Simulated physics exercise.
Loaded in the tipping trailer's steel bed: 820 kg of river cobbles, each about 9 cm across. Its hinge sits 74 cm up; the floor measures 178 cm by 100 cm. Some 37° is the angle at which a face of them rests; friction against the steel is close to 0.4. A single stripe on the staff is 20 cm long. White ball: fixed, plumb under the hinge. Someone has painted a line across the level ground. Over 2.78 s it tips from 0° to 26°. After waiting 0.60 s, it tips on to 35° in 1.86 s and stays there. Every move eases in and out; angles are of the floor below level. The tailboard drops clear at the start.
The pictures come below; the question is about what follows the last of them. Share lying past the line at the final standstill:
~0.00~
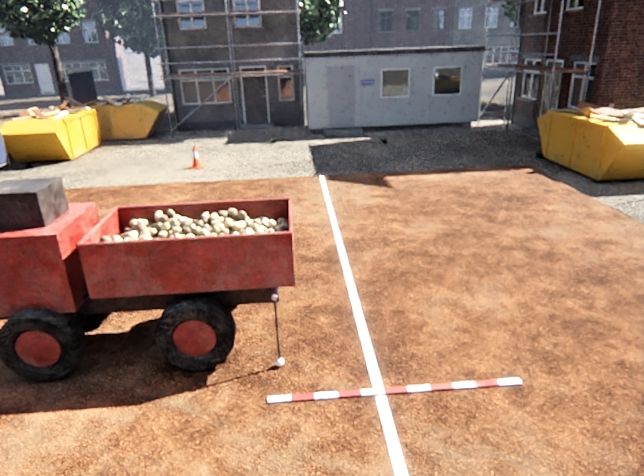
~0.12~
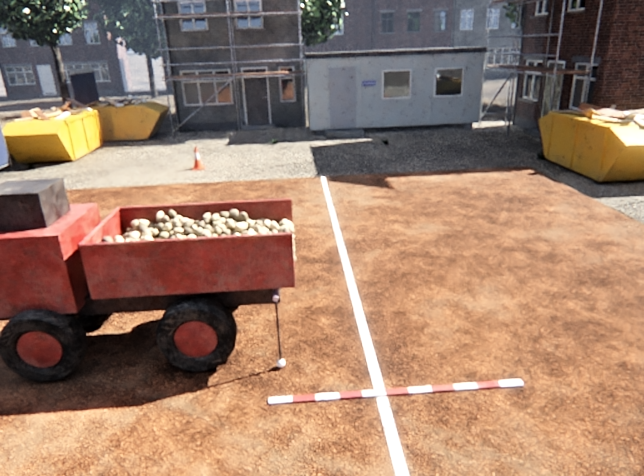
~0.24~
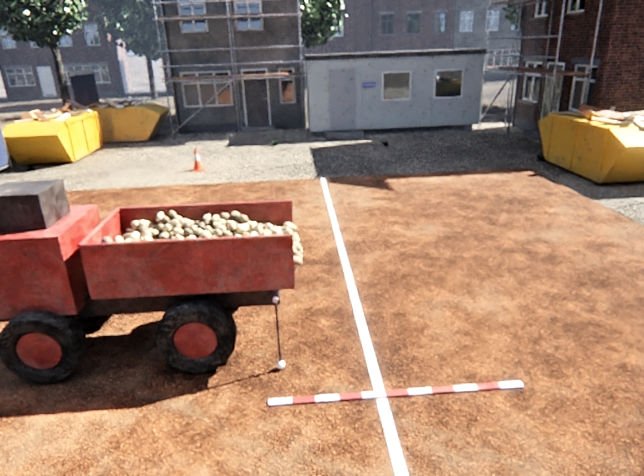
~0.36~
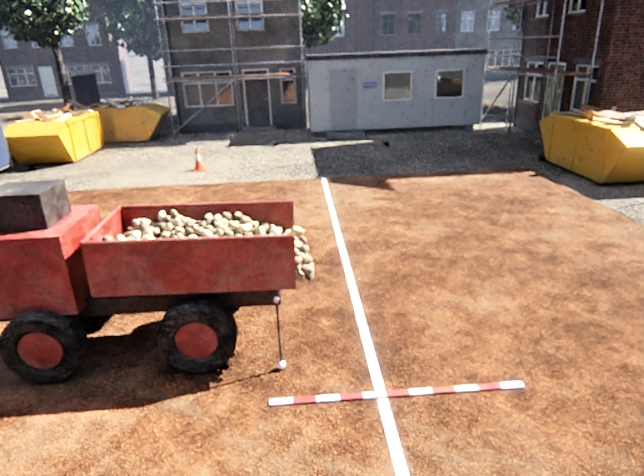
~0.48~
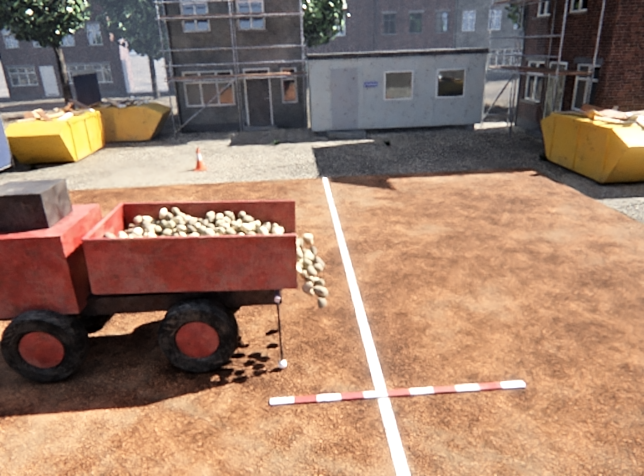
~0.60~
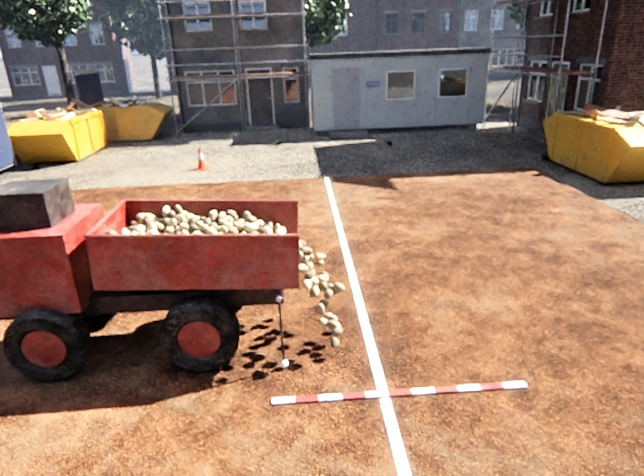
About 40 %.
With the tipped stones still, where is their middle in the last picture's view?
Roughly at pixel (356, 322).
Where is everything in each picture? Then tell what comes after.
The bed is at 0°, its lip at (294, 285); the top of the load is at (196, 216), in the first frame.
The bed is at 0°, its lip at (295, 286); the top of the load is at (192, 217); the stones move at 0.1 m/s on average, in the second frame.
The bed is at 1°, its lip at (295, 288); the top of the load is at (191, 219); 1 % has left, in the third frame.
Lip at (296, 288), floor tilted 1°, highest stones at (177, 219); 3 % has left, in the fourth frame.
Lip at (297, 288), floor tilted 2°, highest stones at (179, 217); 4 % has left, in the fifth frame.
Lip at (299, 288), floor tilted 3°, highest stones at (176, 215); 6 % has left, in the sixth frame.
After 2.1 s the floor is at 22°; 77 % in the bed, 22 % short of the line, 2 % past the line; the foremost stones are at (391, 333).
After 2.9 s the floor is at 26°; 42 % in the bed, 46 % short of the line, 12 % past the line; the foremost stones are at (422, 328).
After 5.7 s the floor is at 35°; 0 % in the bed, 61 % short of the line, 39 % past the line; the foremost stones are at (449, 326).
After 8.4 s the floor is at 35°; 0 % in the bed, 61 % short of the line, 39 % past the line; the foremost stones are at (449, 326).
